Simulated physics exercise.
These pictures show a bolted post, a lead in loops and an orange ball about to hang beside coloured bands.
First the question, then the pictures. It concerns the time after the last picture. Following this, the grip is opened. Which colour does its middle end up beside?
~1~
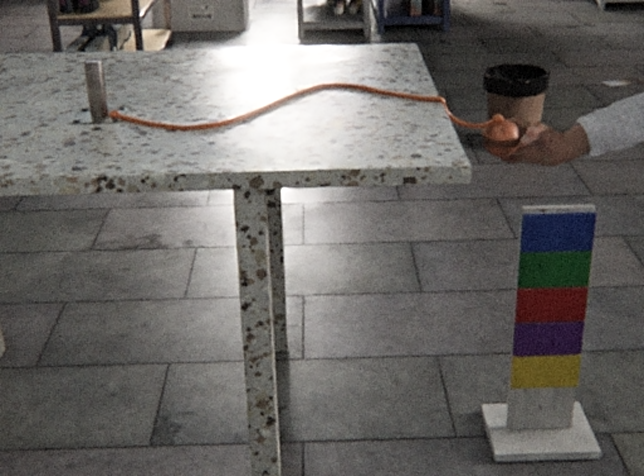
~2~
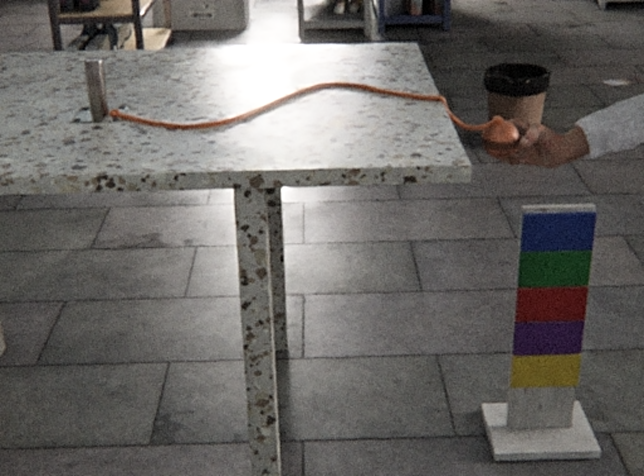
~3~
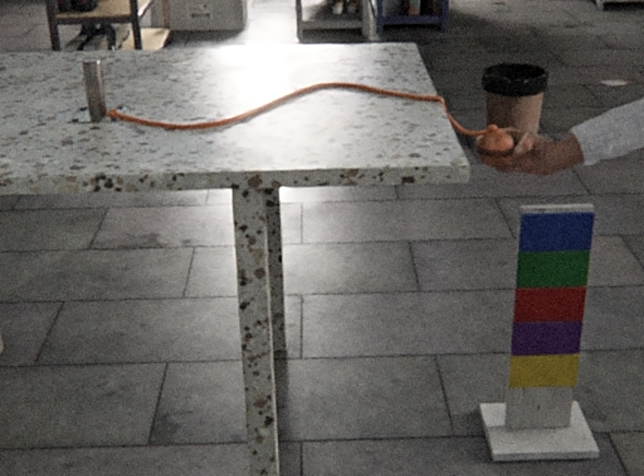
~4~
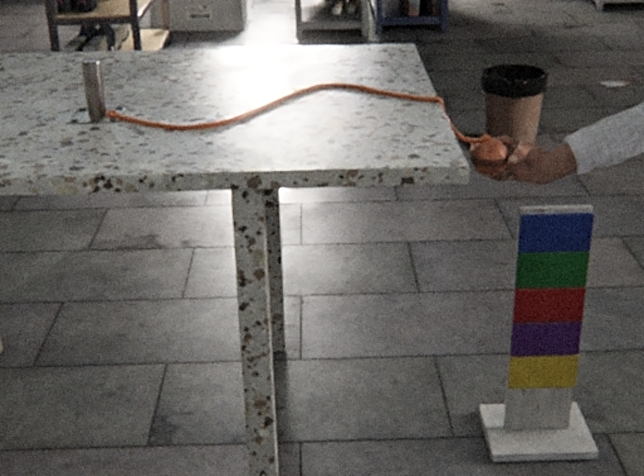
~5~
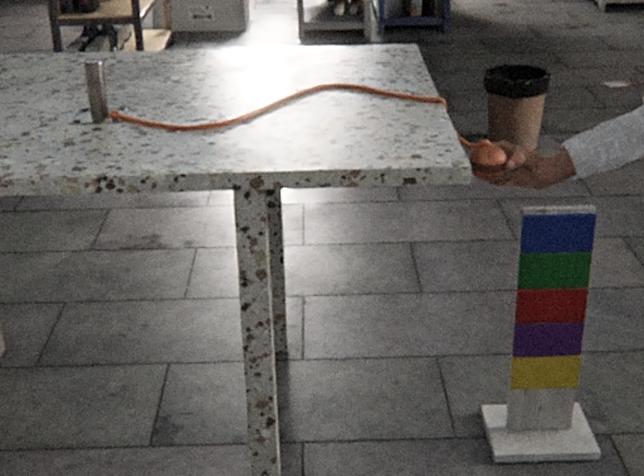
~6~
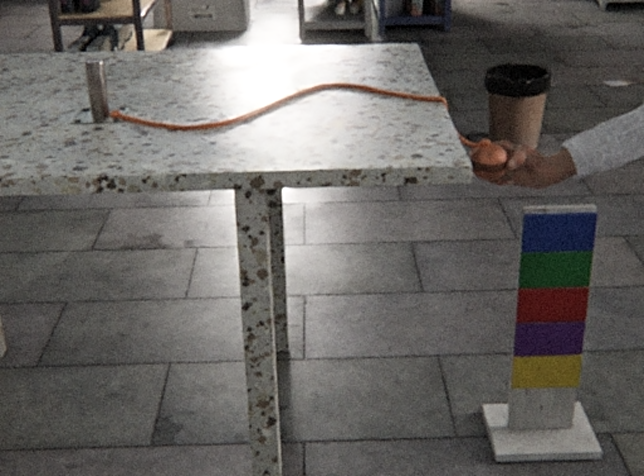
Green.
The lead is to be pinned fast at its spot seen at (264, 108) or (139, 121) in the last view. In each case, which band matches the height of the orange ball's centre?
Try one: Blue. Try two: Green.
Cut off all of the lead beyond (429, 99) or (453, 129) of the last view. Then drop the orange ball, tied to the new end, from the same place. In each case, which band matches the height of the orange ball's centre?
In order, the results are none, it hangs higher and blue.
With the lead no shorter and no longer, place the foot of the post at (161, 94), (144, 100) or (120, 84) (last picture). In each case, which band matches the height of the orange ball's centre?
First try: Red; second try: Red; third try: Green.
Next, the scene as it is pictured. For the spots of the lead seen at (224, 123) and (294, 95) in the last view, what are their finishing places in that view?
They go to (246, 109) and to (358, 104).
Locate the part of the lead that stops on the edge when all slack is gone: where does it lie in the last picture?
It's the piece you see at (365, 88).
Soon after, ball near (428, 264); level with green.
After that, ball near (456, 273); level with green.
In the end, ball near (444, 273); level with green. The green one.
